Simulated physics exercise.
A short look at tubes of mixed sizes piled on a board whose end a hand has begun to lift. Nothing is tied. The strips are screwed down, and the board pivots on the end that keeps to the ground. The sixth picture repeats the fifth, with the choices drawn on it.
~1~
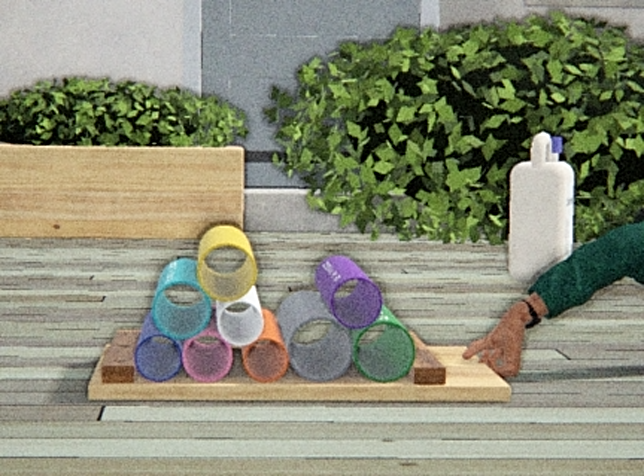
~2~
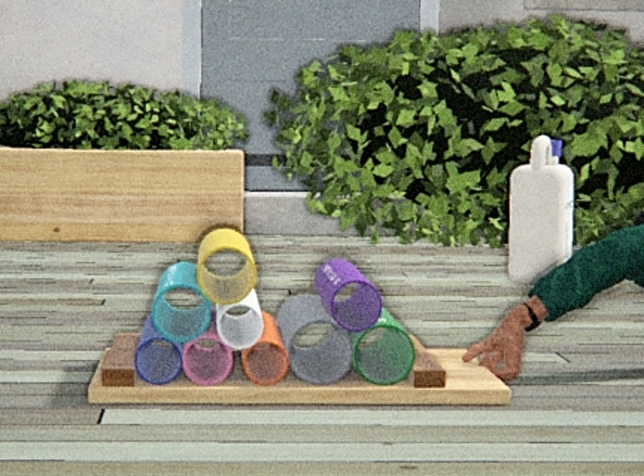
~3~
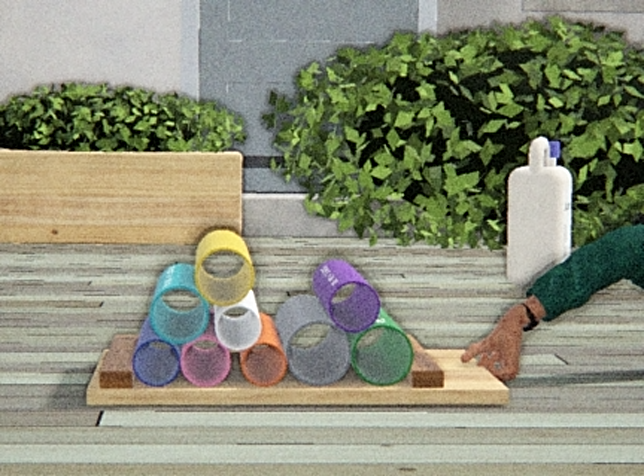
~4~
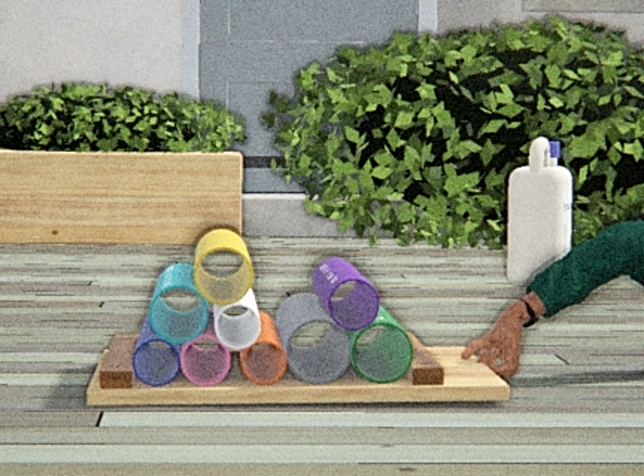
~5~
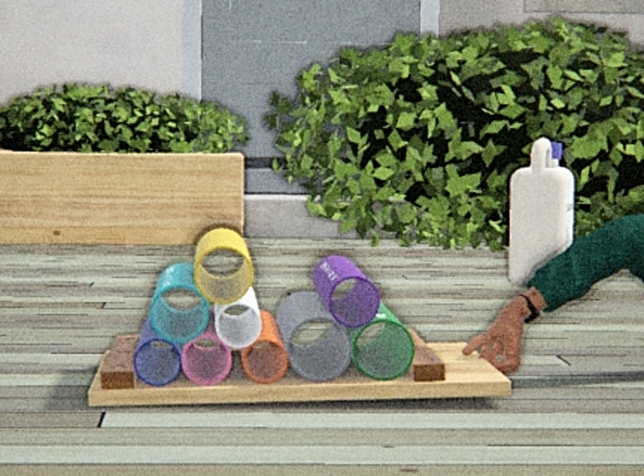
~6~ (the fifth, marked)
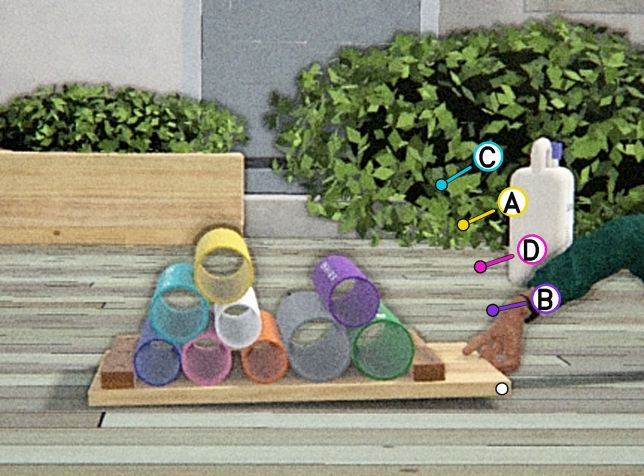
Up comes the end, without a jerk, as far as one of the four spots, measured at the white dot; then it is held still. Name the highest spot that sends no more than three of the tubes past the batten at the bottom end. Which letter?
No higher than C.
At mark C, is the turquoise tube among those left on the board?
No, with C.
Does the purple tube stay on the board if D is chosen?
Yes.
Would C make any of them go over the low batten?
Yes.
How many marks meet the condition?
Four of them.
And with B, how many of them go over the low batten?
At B the number is none.
On the marked copy, A at (463, 225); B at (492, 311); C at (442, 185); D at (480, 267); the white dot at (502, 389).
Taking C. A third of the way, board at 18°.
Two thirds of the way, board at 32°.
When it is over, board at 32°, two over the low batten (turquoise, yellow).
As for the rest, A two over the low batten (turquoise, yellow); B none over the low batten; D none over the low batten.
